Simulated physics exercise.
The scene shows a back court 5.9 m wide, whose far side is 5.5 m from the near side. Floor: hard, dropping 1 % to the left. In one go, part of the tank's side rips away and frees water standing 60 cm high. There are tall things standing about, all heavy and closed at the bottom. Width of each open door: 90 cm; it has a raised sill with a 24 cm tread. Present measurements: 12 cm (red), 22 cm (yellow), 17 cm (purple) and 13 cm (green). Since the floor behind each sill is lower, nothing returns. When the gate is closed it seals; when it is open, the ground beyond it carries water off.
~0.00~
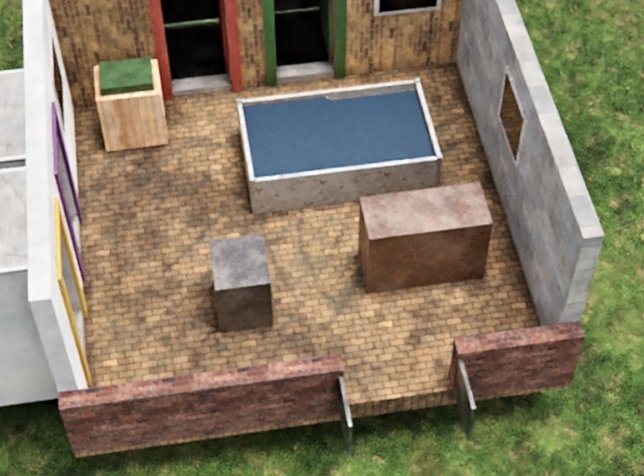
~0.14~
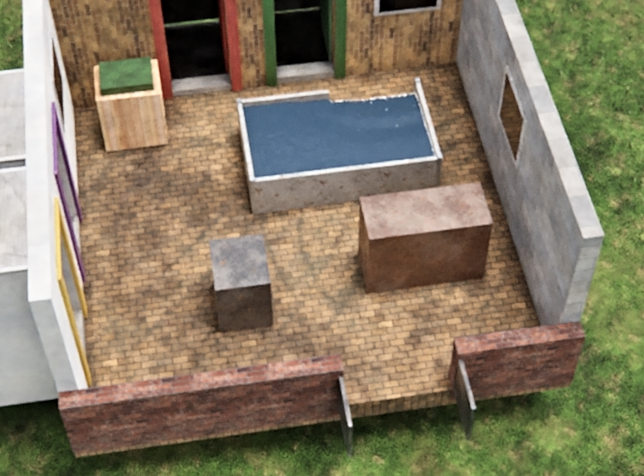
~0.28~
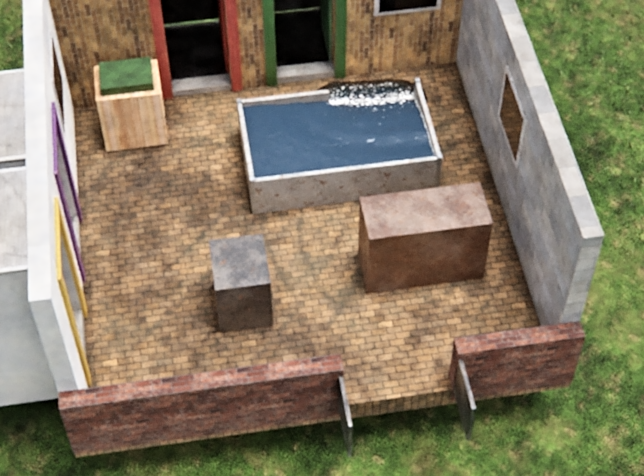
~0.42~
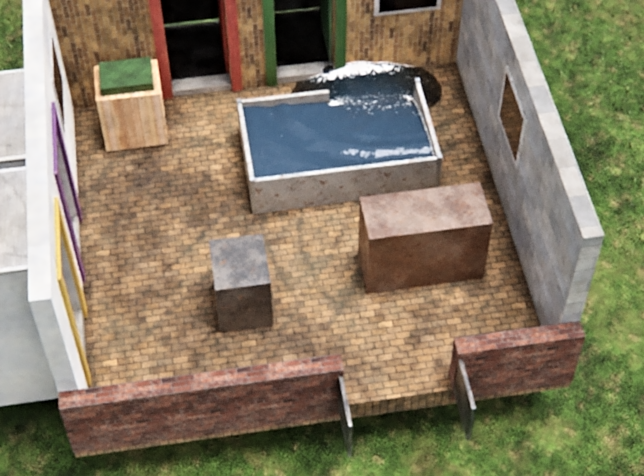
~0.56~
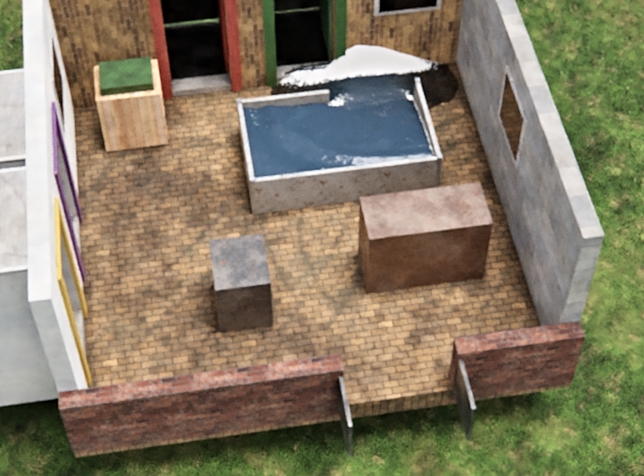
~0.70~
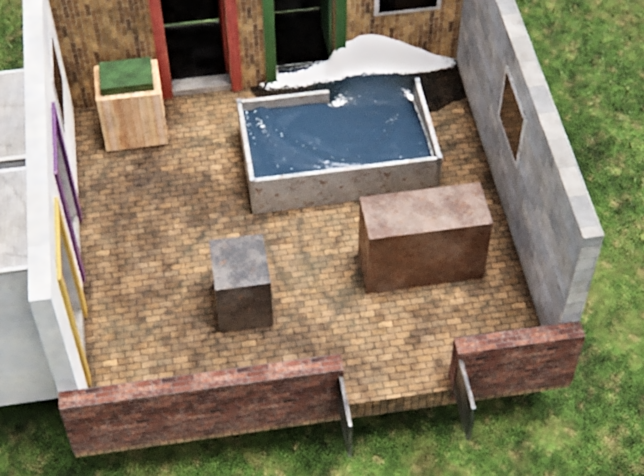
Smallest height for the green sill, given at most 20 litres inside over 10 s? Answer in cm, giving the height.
About 26 cm.
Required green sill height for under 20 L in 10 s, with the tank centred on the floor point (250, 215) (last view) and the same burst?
In this case, 30 cm or so.
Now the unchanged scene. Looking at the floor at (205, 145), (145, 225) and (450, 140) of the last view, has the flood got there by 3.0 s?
1: Awash; 2: Awash; 3: Awash.
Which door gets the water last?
It's the yellow door.
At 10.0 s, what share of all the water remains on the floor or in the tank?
Close to 90 per cent is still present.
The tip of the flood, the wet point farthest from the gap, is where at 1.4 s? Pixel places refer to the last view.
(158, 103).
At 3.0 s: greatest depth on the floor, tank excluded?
31 cm.
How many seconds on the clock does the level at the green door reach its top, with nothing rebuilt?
Roughly 1.2 s.
After 1.4 s water covers 15 % of the floor, deepest (57 cm) near (449, 67); 24 cm at the green door, 38 litres in over its 13 cm sill.
After 3.0 s water covers 45 % of the floor, deepest (31 cm) near (357, 78); 21 cm at the green door, 93 litres in over its 13 cm sill.
After 10.0 s water covers 95 % of the floor, deepest (12 cm) near (91, 425); 7 cm at the green door, 127 litres in over its 13 cm sill.
At the green door as built, the water arrived by 0.5 s and peaked near 26 cm at 1.2 s.
Run again over the same 10 s with other heights there, 39 litres in over 22.5 cm, 9 litres over 30.5 cm. The limit of 20 litres is kept from about 26 cm up.
